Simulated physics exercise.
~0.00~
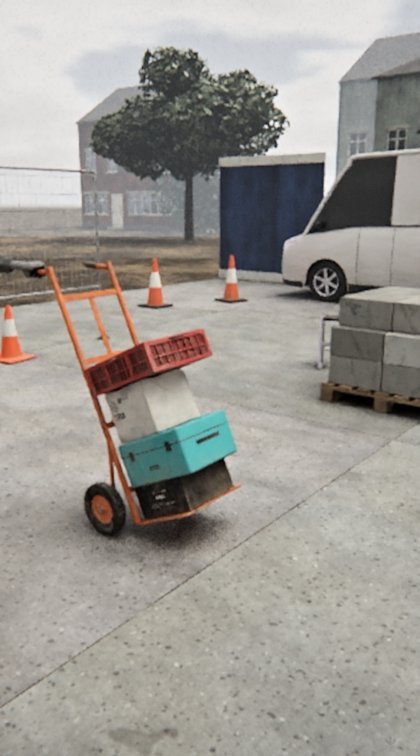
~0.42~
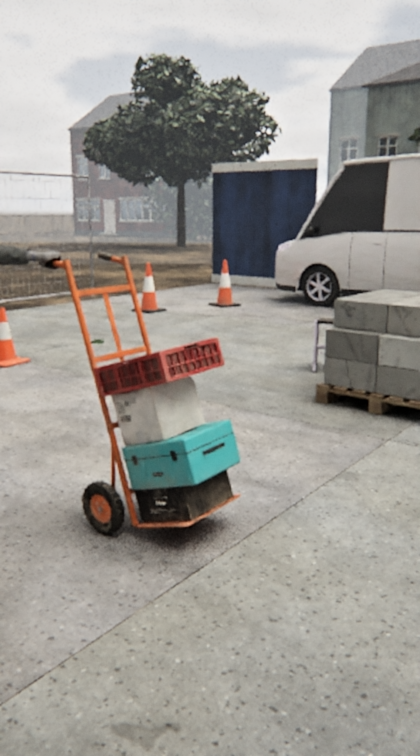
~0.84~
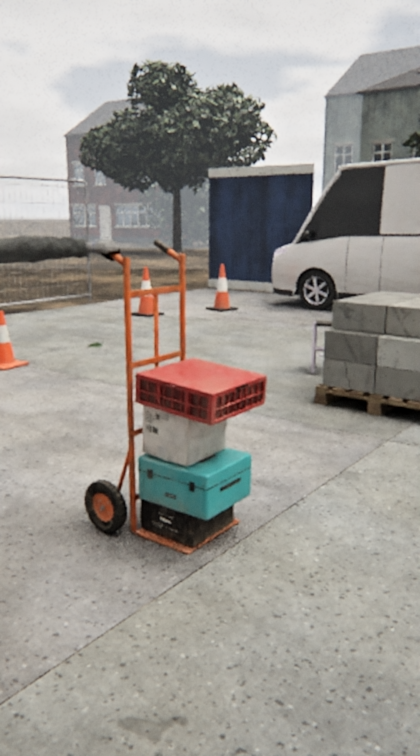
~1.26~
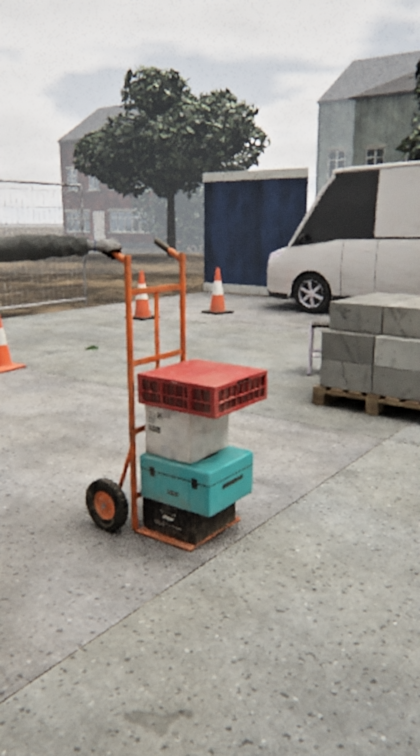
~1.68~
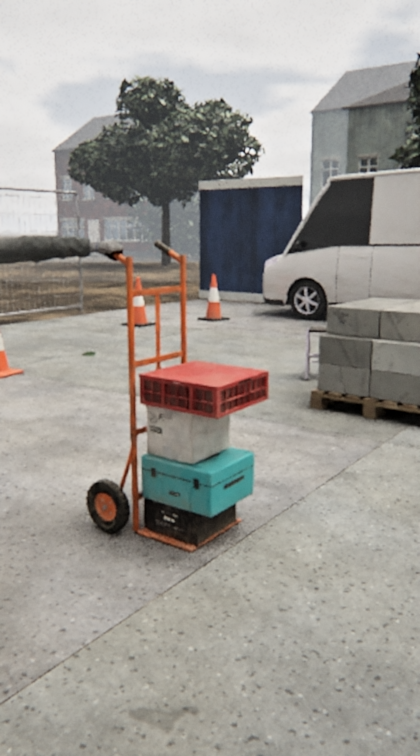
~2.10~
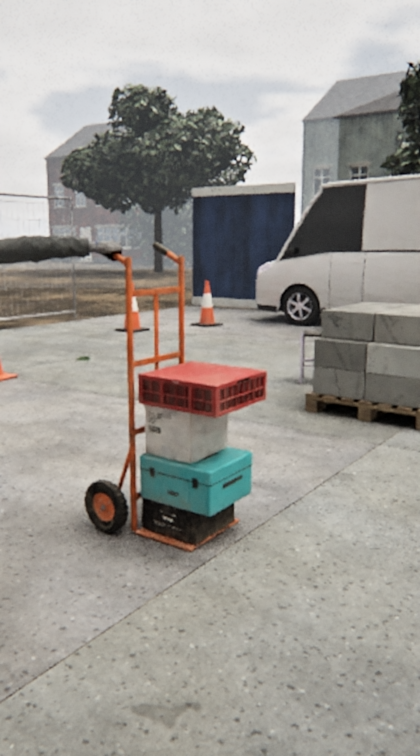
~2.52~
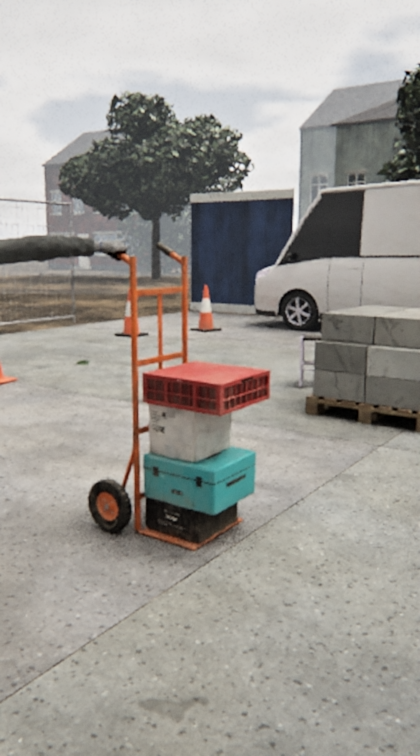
A loaded orange hand truck swings upright and stops, its four stacked items staying on.
